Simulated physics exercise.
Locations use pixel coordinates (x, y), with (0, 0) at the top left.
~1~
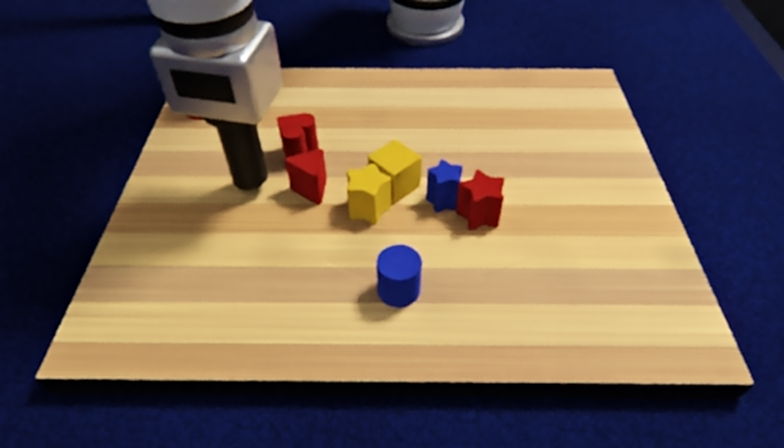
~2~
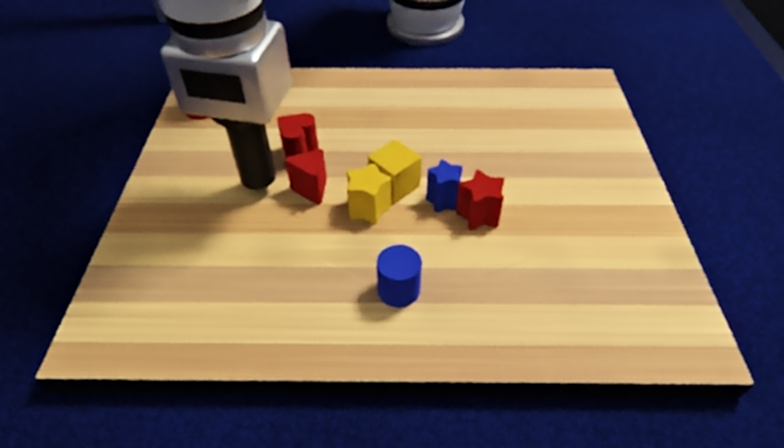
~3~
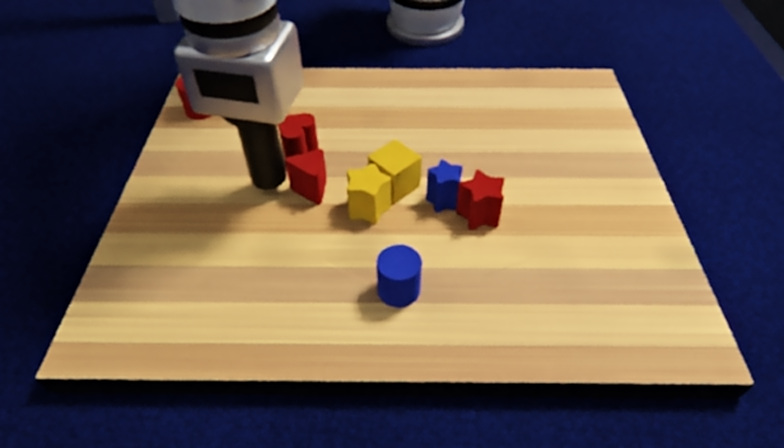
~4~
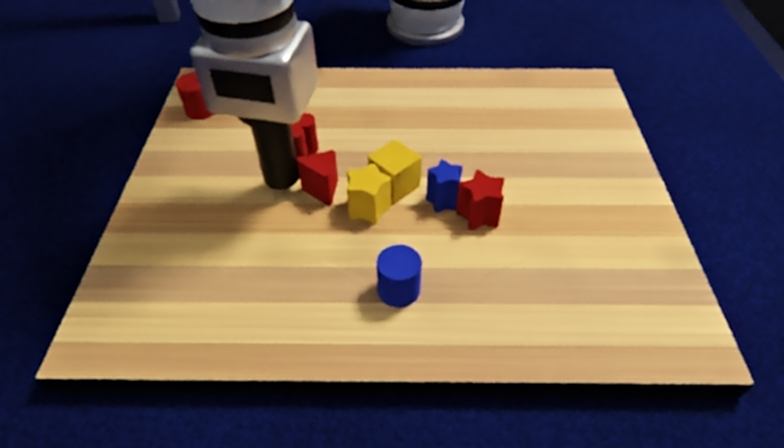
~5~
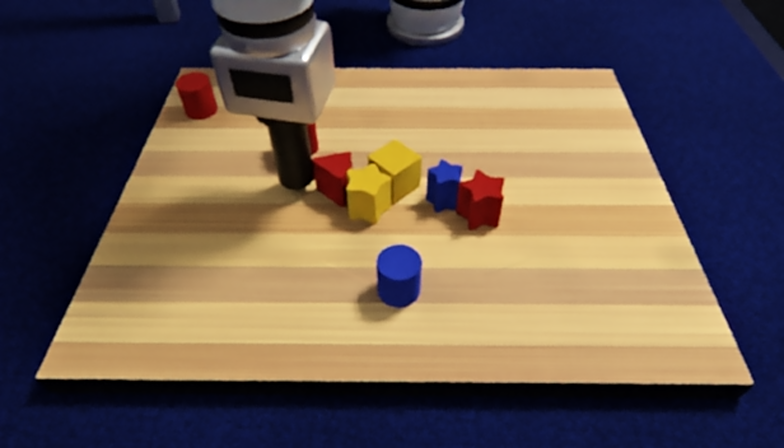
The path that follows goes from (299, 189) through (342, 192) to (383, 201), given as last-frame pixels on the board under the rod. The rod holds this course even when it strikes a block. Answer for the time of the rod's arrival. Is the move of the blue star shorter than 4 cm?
Yes, it checks out.
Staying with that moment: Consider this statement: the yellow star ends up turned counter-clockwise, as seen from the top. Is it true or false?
It is false.
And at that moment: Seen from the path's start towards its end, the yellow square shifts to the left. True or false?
The claim holds.
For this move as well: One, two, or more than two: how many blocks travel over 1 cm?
The result: Three blocks or more.
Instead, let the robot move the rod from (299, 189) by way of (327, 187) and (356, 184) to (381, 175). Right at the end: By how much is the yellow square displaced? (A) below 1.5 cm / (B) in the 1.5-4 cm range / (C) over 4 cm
Letter B.
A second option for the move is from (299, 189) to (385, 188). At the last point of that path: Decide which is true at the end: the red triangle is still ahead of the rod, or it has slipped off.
It remains before the rod.
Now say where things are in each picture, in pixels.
Rod tip (250, 178); block tops, red triangle (308, 161); yellow star (367, 179); yellow square (395, 156); blue star (446, 171), in the first picture.
Rod (259, 178); blocks unchanged, in the second picture.
Rod (269, 178); blocks unchanged, in the third picture.
Rod (282, 178); red triangle (319, 161), in the fourth picture.
Rod (297, 178); red triangle (334, 162); yellow star (367, 179); yellow square (395, 156); blue star (446, 171), in the fifth picture.
What follows on the original path. Halfway along, rod (341, 181); red triangle (369, 166), turned 65° clockwise; yellow star (382, 188); yellow square (400, 155).
At the end, rod (383, 190); red triangle (414, 173), turned 50° clockwise; yellow star (397, 201), turned 35° clockwise; yellow square (420, 150), turned 15° anticlockwise; blue star in place.
